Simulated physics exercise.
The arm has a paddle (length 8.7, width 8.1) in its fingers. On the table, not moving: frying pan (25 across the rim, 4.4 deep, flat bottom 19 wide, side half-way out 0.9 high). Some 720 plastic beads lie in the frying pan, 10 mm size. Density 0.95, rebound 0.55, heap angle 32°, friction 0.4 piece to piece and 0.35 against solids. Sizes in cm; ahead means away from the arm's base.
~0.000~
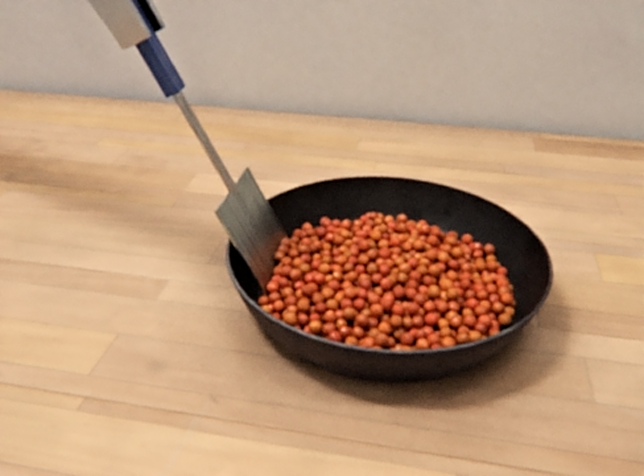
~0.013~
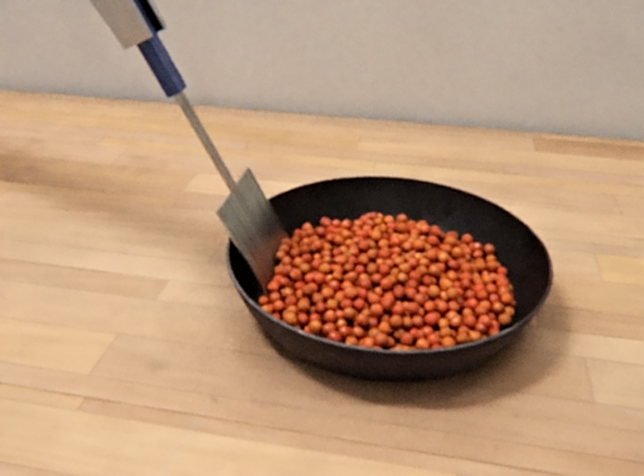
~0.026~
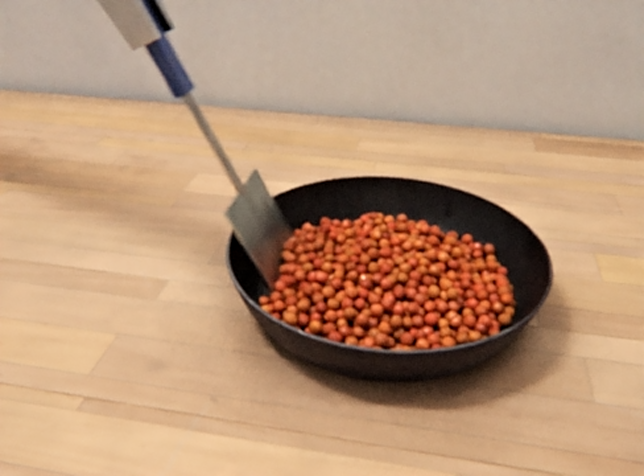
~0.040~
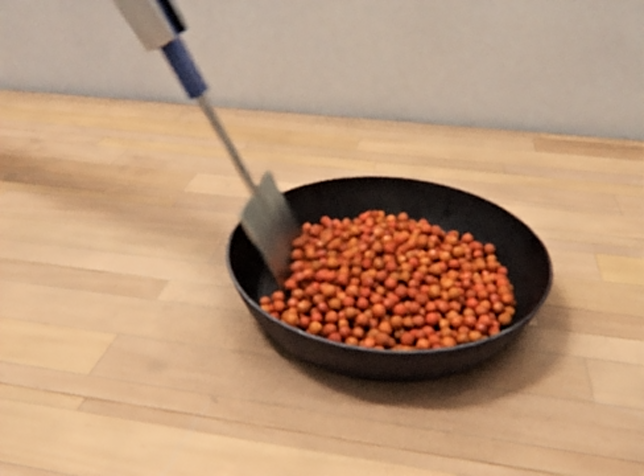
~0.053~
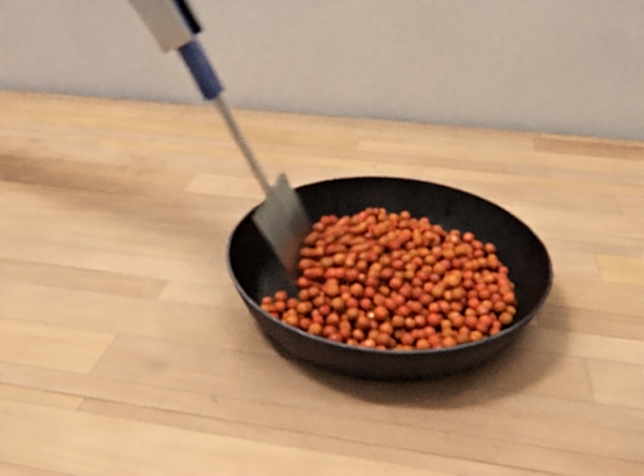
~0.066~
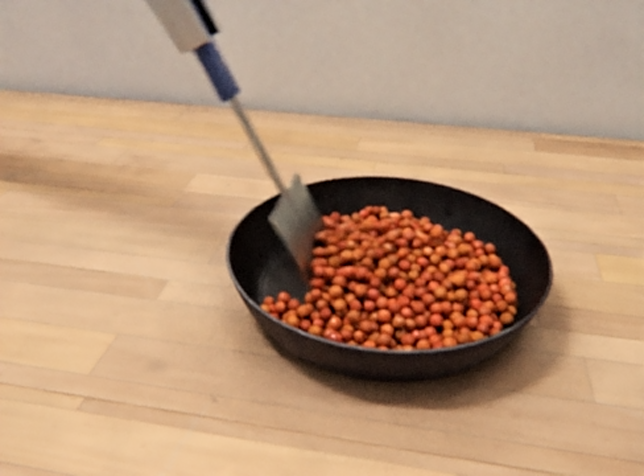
A robot arm holding a flat metal paddle pushed it a short way to the right through small reddish-orange beads in a black frying pan, heaping them slightly and baring some pan at the left.
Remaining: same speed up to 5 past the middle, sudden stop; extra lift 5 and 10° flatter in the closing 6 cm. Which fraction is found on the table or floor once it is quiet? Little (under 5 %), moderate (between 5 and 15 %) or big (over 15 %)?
A moderate share, between 5 and 15 %, ends on the table or floor.
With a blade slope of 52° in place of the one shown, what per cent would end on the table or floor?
Then about 10 per cent.
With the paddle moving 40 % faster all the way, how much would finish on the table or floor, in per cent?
In that case some 15 per cent.
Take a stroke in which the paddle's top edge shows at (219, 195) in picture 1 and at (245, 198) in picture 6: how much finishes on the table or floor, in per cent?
Some 0 per cent.
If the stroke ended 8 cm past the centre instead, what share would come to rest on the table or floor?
It would be near 15 per cent.
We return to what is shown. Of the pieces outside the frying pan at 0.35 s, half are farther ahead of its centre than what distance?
About 22 cm.
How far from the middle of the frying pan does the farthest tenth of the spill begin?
Some 65 cm.
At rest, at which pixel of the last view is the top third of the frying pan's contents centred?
At about (477, 274).
After 0.10 s, sloping 63°, highest piece 6 above the table; 720 in the frying pan.
After 0.13 s, sloping 59°, highest piece 7 above the table; 720 in the frying pan.
After 0.35 s, sloping 53°, highest piece 5 above the table; 662 in the frying pan, 56 on the table or floor, 2 on the blade or in flight.
After 1.40 s, sloping 53°, highest piece 5 above the table; 662 in the frying pan, 58 on the table or floor.
In the end, 662 in the frying pan, 58 on the table or floor. That is 8 % on the table or floor.
